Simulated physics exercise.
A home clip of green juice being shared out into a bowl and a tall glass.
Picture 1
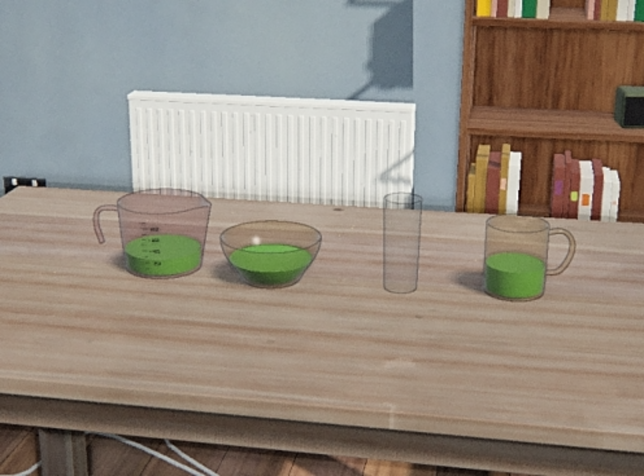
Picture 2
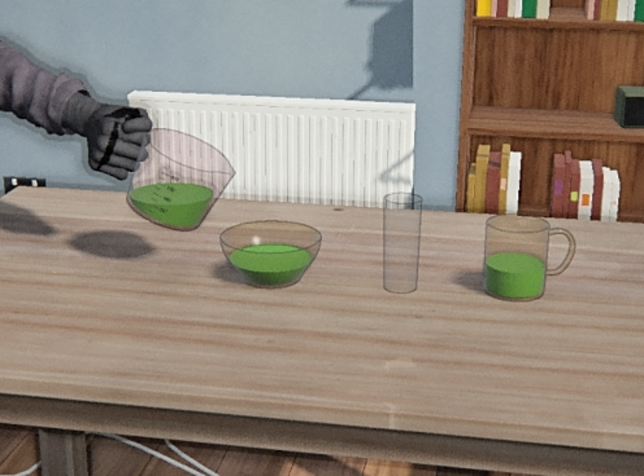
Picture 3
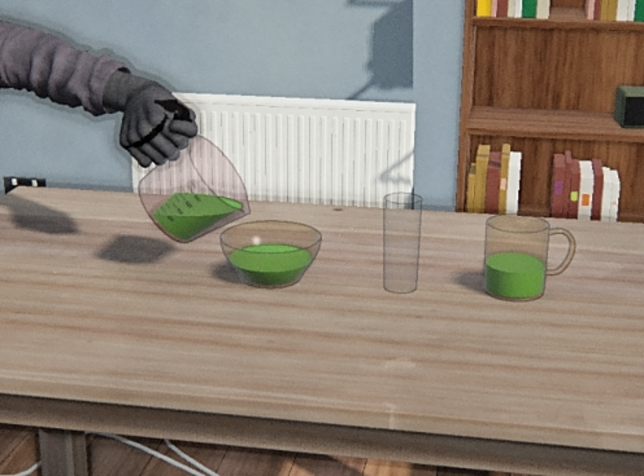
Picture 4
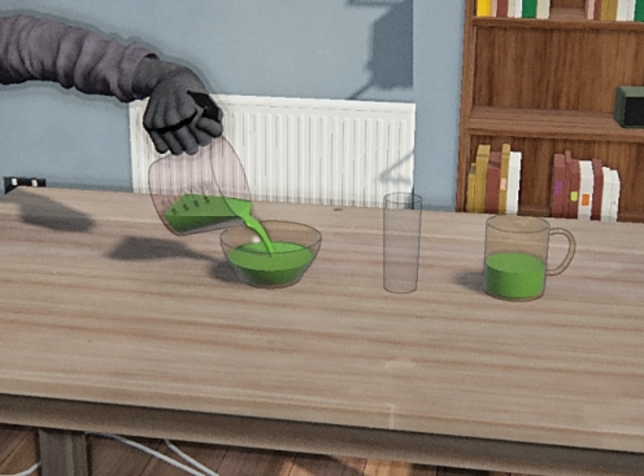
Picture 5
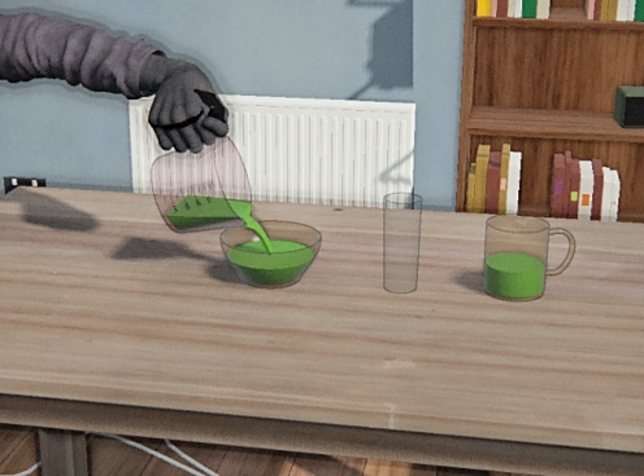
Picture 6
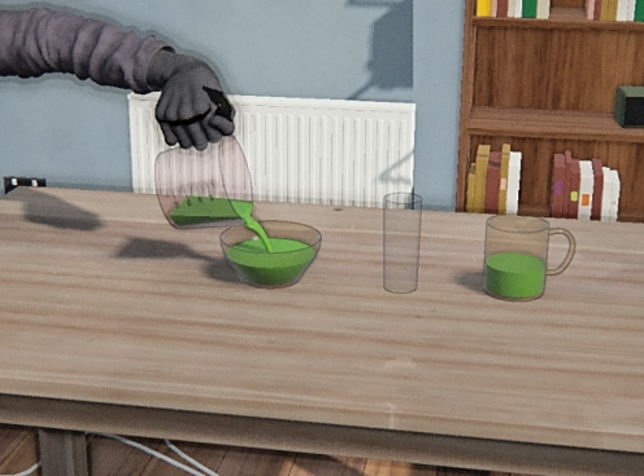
At the start, a measuring jug, a bowl and a mug holding green liquid stand on a wooden table with an empty tall glass. A gloved hand lifts the jug from the left and tilts it toward the bowl. Green liquid streams into the bowl as the jug tips slightly further.
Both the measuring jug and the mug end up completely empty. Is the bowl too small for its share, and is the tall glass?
Answers - the bowl: No, big enough; the tall glass: No, big enough.
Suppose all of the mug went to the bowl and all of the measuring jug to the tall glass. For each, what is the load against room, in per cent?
About 50 % and 100 %.
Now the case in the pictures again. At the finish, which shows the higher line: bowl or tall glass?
It stands higher in the one on the right.
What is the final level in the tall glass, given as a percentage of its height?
It comes up to some 85 per cent.
Shortly, the bowl is about two thirds full.
At the finish, the bowl is about two thirds full; the tall glass is nearly full.
